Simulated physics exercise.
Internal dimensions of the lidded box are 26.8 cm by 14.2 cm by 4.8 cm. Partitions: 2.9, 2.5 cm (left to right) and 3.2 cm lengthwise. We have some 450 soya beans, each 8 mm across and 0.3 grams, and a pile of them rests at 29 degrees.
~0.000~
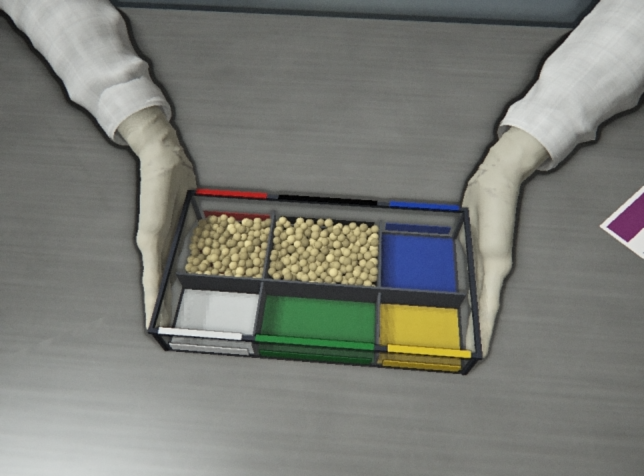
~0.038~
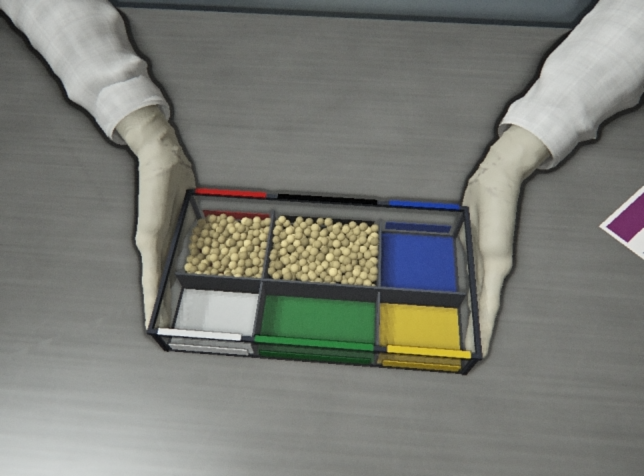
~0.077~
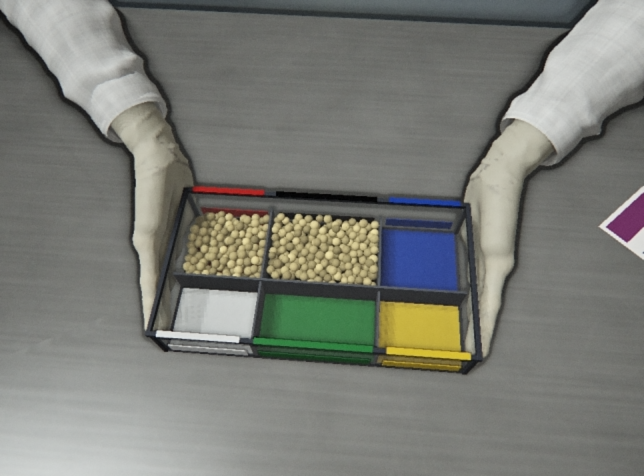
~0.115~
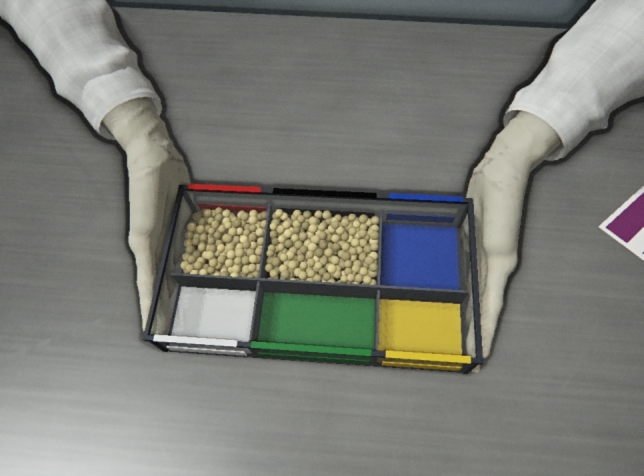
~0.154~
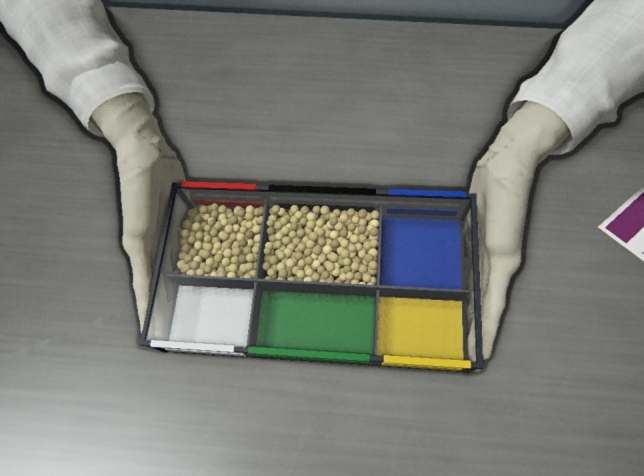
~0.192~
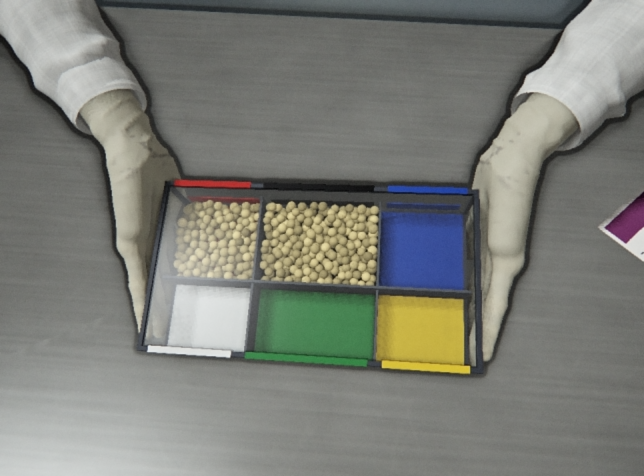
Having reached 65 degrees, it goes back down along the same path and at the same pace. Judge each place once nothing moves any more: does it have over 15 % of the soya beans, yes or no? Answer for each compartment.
Red: Yes, blue: No, green: No, yellow: No, white: No, black: Yes.
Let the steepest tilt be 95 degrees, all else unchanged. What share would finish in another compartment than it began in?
About 35 per cent.
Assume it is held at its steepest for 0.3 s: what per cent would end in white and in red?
In that case white 10; red 35.
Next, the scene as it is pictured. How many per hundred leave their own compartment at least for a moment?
Close to 15 percent.
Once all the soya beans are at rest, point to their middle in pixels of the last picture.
Around (272, 273).
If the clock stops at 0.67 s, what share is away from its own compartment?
Roughly 5 per cent.
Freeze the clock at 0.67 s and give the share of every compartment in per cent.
Shares - red: 40, blue: 0, green: 5, yellow: 0, white: 0, black: 55.
After 0.67 s, tilt 64 degrees; red 40 %, green 5 %, black 55 %.
After 1.00 s, tilt 26 degrees; red 40 %, green 10 %, white 10 %, black 45 %.
Then, at 1.41 s, tilt 0 degrees; red 40 %, green 10 %, white 10 %, black 45 %.
By 1.8 s all is still; red 40 %, blue 0 %, green 10 %, yellow 0 %, white 10 %, black 45 %.
